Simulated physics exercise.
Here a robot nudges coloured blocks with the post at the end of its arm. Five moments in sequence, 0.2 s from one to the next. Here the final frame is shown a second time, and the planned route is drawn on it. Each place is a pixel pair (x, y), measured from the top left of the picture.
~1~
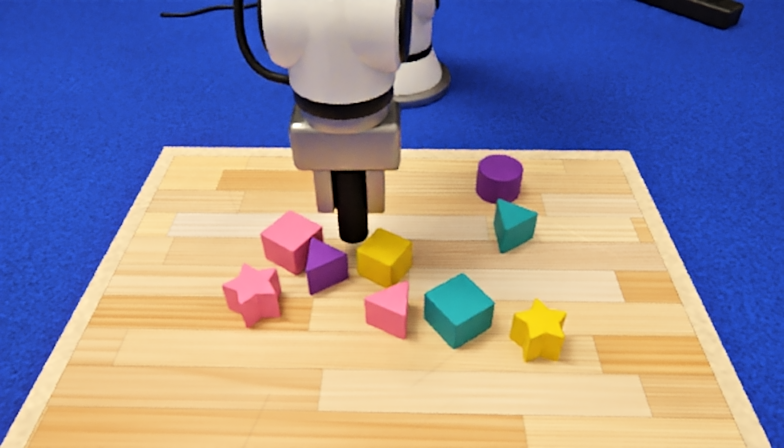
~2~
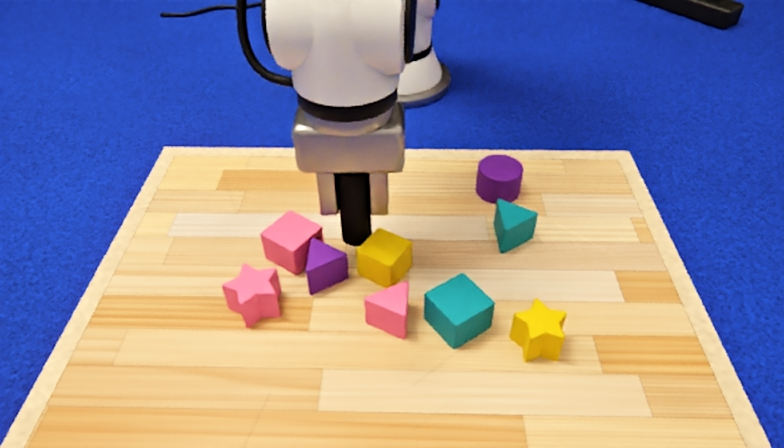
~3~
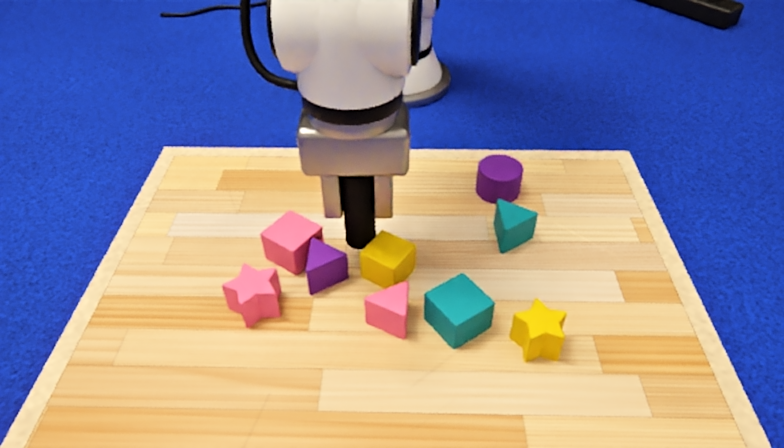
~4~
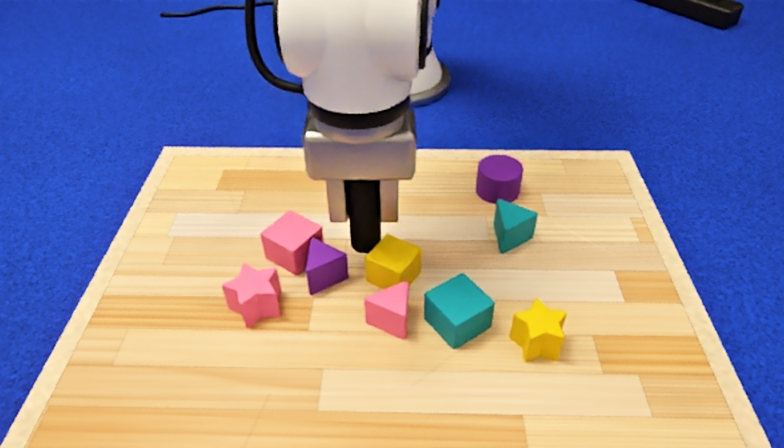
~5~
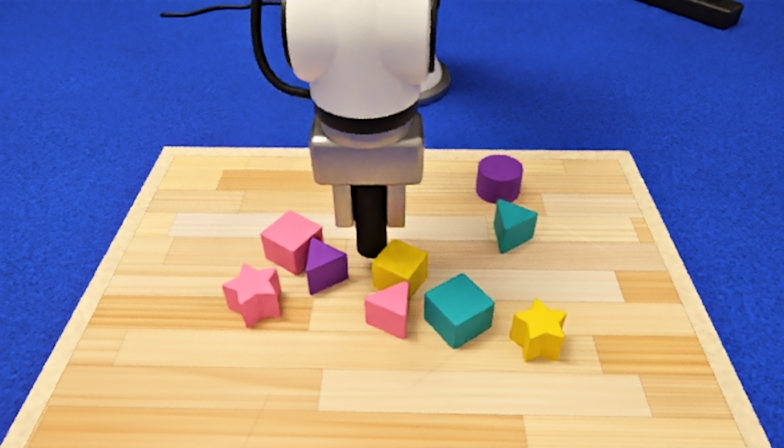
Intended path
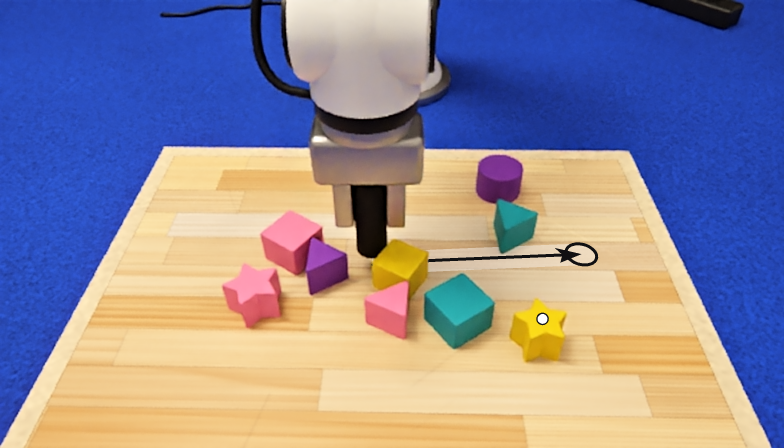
We see a robot arm over a wooden board scattered with coloured blocks; its black post shifts slightly right and toward the viewer, nudging the yellow square block a short way in that direction while the other blocks stay still.
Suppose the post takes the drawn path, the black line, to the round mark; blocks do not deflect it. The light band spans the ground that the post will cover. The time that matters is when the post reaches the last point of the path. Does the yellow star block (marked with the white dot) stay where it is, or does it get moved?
It stays.
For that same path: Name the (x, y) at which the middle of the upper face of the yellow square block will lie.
In the picture, that point is around (426, 263).
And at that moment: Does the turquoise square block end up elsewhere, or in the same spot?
By the time the path is finished, it has hardly shifted at all.
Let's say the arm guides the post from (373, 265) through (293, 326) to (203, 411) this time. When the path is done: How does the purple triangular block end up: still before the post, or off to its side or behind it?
I think the post loses the purple triangular block somewhere along the way.
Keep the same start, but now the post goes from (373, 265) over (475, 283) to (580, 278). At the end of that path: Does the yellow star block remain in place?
Yes - that is the case.
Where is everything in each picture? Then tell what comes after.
Post tip at (354, 234); block tops, yellow square block at (384, 245); turquoise square block at (460, 298); turquoise triangular block at (514, 213); yellow star block at (543, 319), in the first frame.
Post at (357, 236); blocks unchanged, in the second frame.
Post at (361, 239); yellow square block at (388, 248), in the third frame.
Post at (366, 243); yellow square block at (394, 252), in the fourth frame.
Post at (372, 248); yellow square block at (400, 257); turquoise square block at (460, 298); turquoise triangular block at (514, 213); yellow star block at (543, 319), in the fifth frame.
Path on the board, straight from (373, 265) to (581, 254); the dot is on the yellow star block.
What follows on the original path. One third of the way, post at (444, 243); yellow square block at (426, 263), turned 55° clockwise.
Two thirds of the way, post at (516, 240); yellow square block at (426, 263), turned 55° clockwise; turquoise triangular block at (522, 210), turned 35° anticlockwise.
At the end, post at (586, 237); yellow square block at (426, 263), turned 55° clockwise; turquoise square block in place; turquoise triangular block at (532, 210), turned 80° anticlockwise; yellow star block in place.
